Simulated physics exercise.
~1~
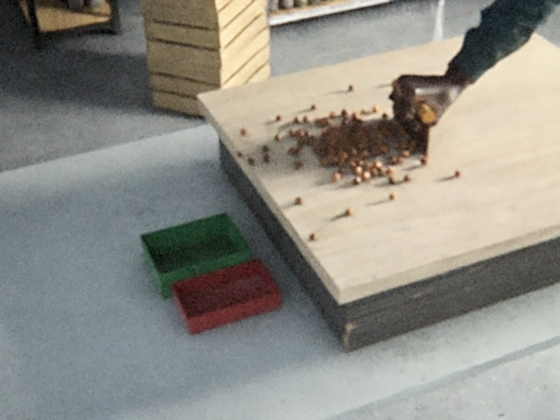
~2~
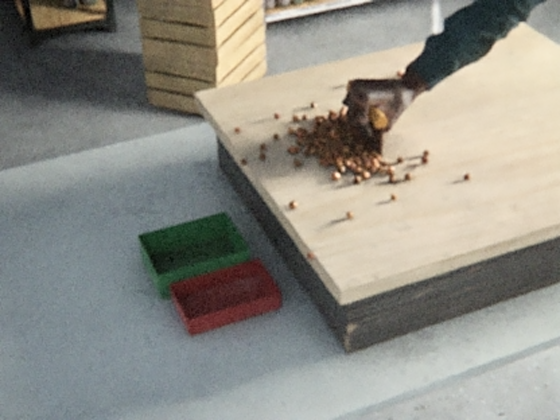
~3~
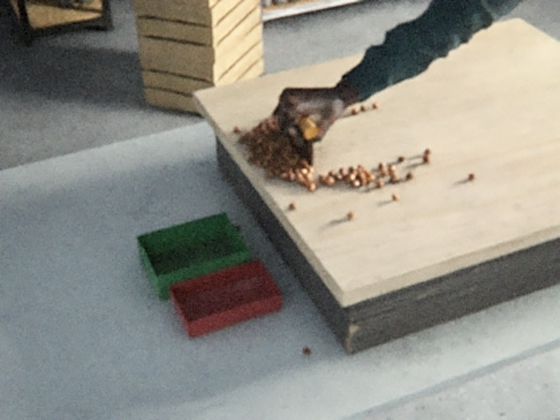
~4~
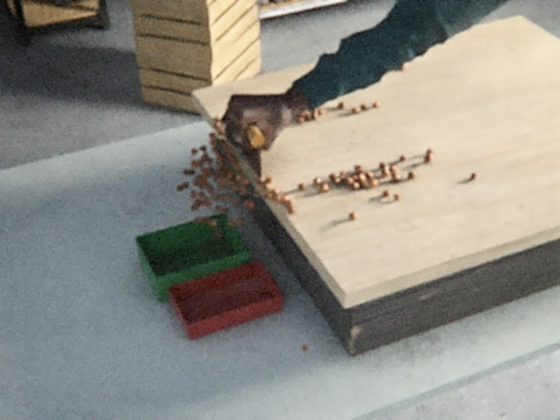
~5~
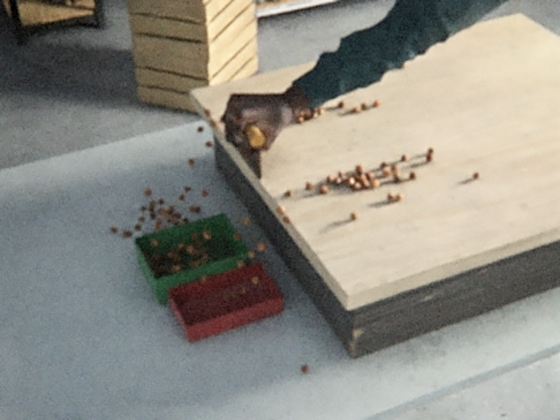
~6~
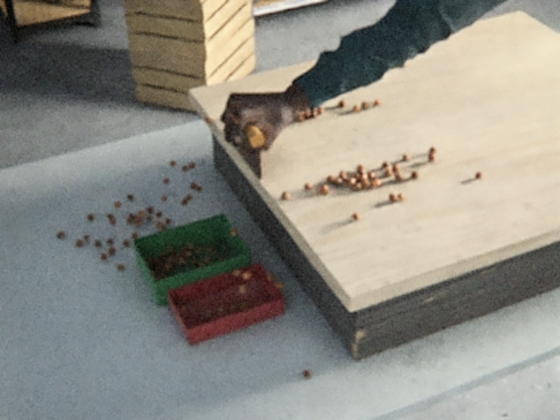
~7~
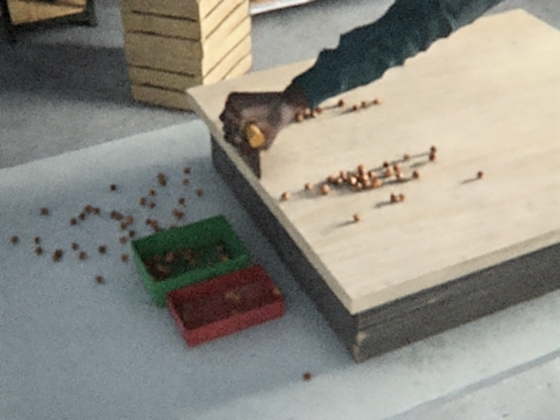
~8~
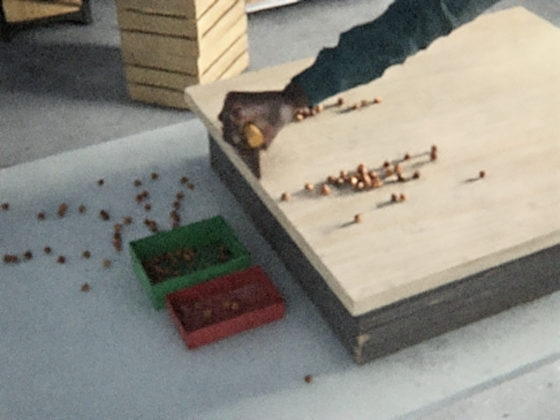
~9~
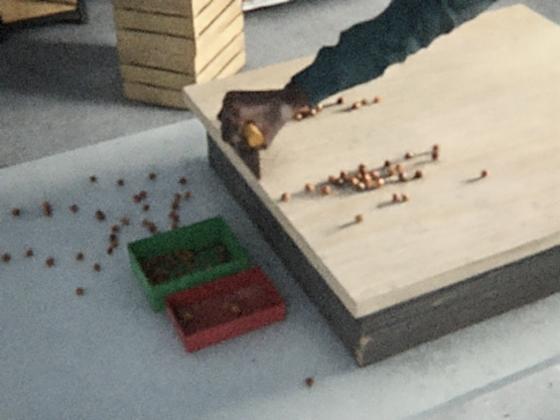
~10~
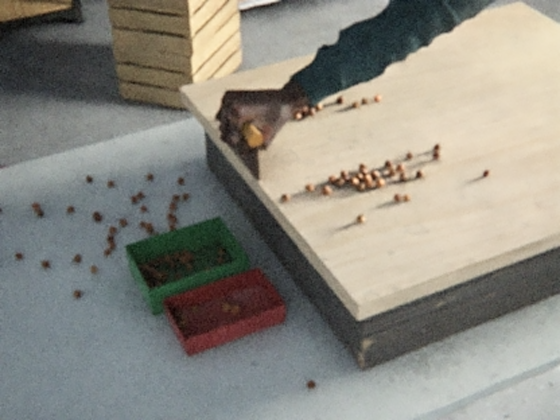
On a pale floor in a workshop-like space, seen from above at an angle, a low platform with a light wooden top stands at right, with a green tin and a red tin beside its left edge. A dark-sleeved arm holding a scraper pushes a heap of brown hazelnuts leftward across the board. The scraper stops at the edge, and many nuts pour over the side. Some drop into the green tin and a few into the red one, while others scatter across the floor to the left. At the end, a good share still lies on the board.
